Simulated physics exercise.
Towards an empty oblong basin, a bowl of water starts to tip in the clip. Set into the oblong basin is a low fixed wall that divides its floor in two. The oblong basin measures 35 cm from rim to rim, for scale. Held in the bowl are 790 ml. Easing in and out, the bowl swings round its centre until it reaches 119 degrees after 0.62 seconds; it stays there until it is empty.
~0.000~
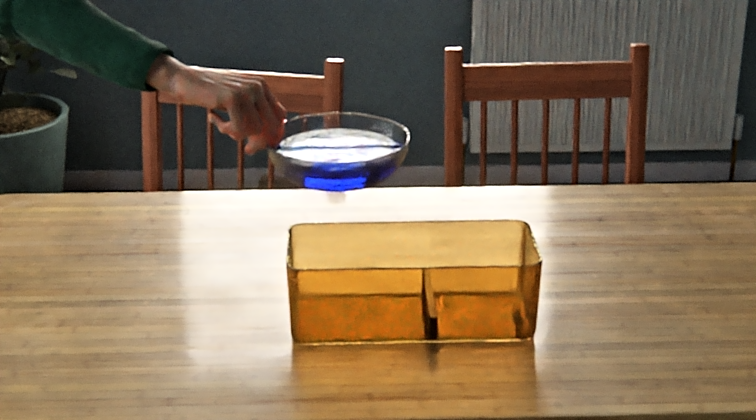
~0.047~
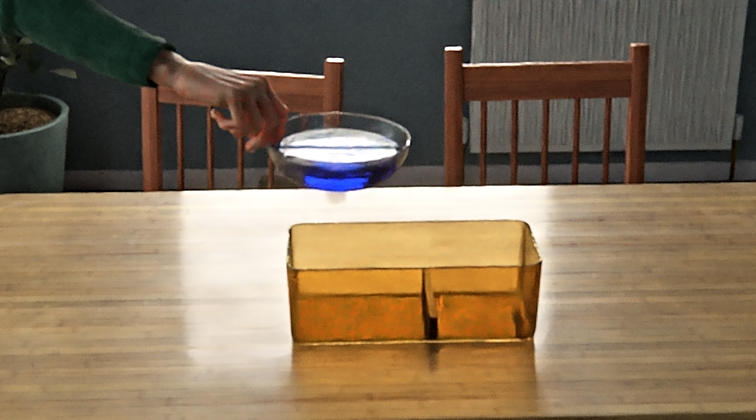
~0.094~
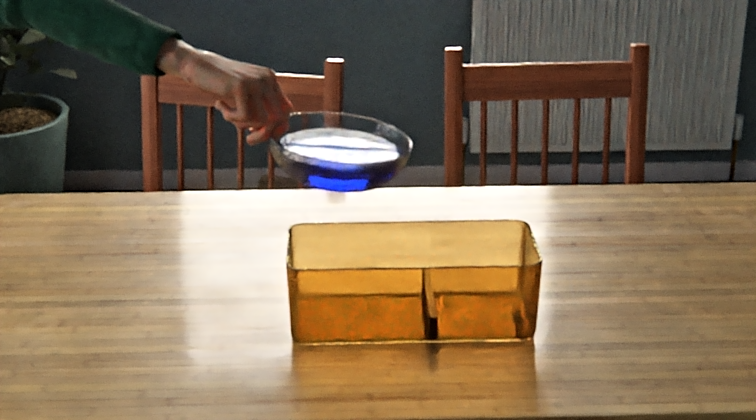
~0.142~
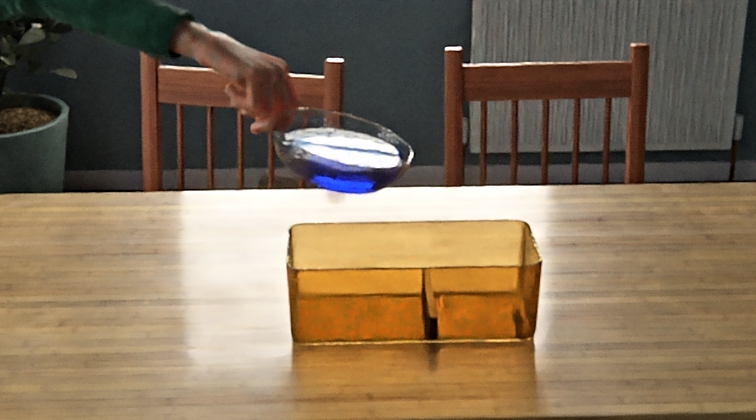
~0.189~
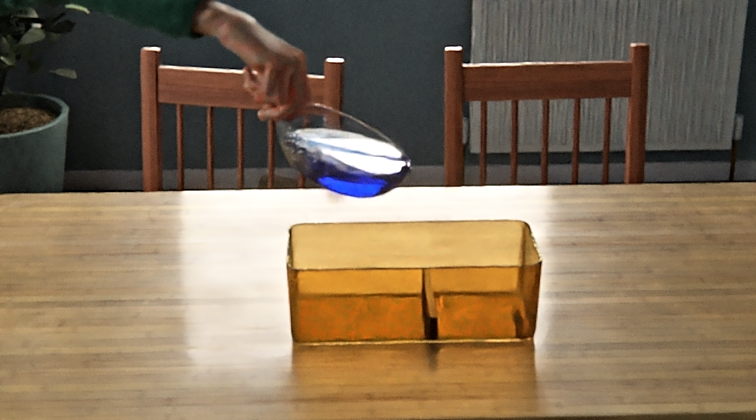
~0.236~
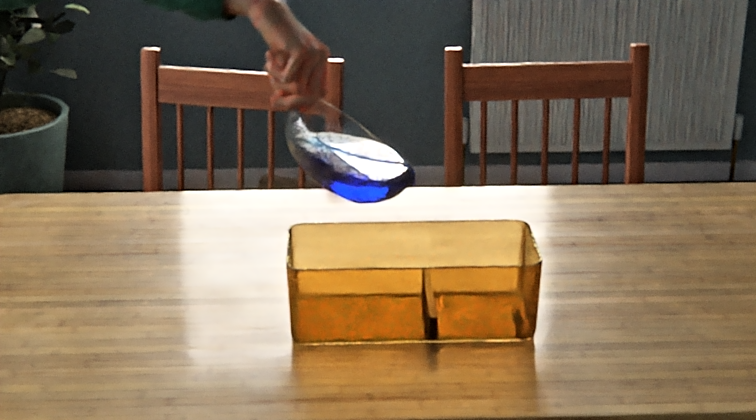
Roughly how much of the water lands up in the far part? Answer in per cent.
Around 46 %.
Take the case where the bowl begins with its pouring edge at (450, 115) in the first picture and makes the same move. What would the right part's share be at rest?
It would then come to around 65 percent.
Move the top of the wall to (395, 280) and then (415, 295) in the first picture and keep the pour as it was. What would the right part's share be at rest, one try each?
Roughly 80 per cent, then 55 per cent.
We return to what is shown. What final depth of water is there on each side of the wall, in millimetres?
Final reading - left some 14 mm, right some 18 mm.
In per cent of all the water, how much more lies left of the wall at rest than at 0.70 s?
Some 10 per cent.
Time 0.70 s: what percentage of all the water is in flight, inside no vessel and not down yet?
I'd say some 24 per cent is in the air.
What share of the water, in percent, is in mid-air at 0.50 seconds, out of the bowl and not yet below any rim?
It comes to roughly 4 per cent.
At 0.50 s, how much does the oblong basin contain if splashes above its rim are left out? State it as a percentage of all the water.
96 %, roughly.
After 0.50 s the tilt is 109° and 0 per cent is still to pour, 40 is left of the wall and 55 right of it.
After 0.70 s the tilt is 119° and 1 per cent is still to pour, 36 is left of the wall and 39 right of it.
After 0.90 s the tilt is 119° and 0 per cent is still to pour, 43 is left of the wall and 50 right of it.
After 1.12 s the tilt is 119° and 0 per cent is still to pour, 47 is left of the wall and 47 right of it.
In the end 47 per cent lies left of the wall, 46 right of it and 7 outside.
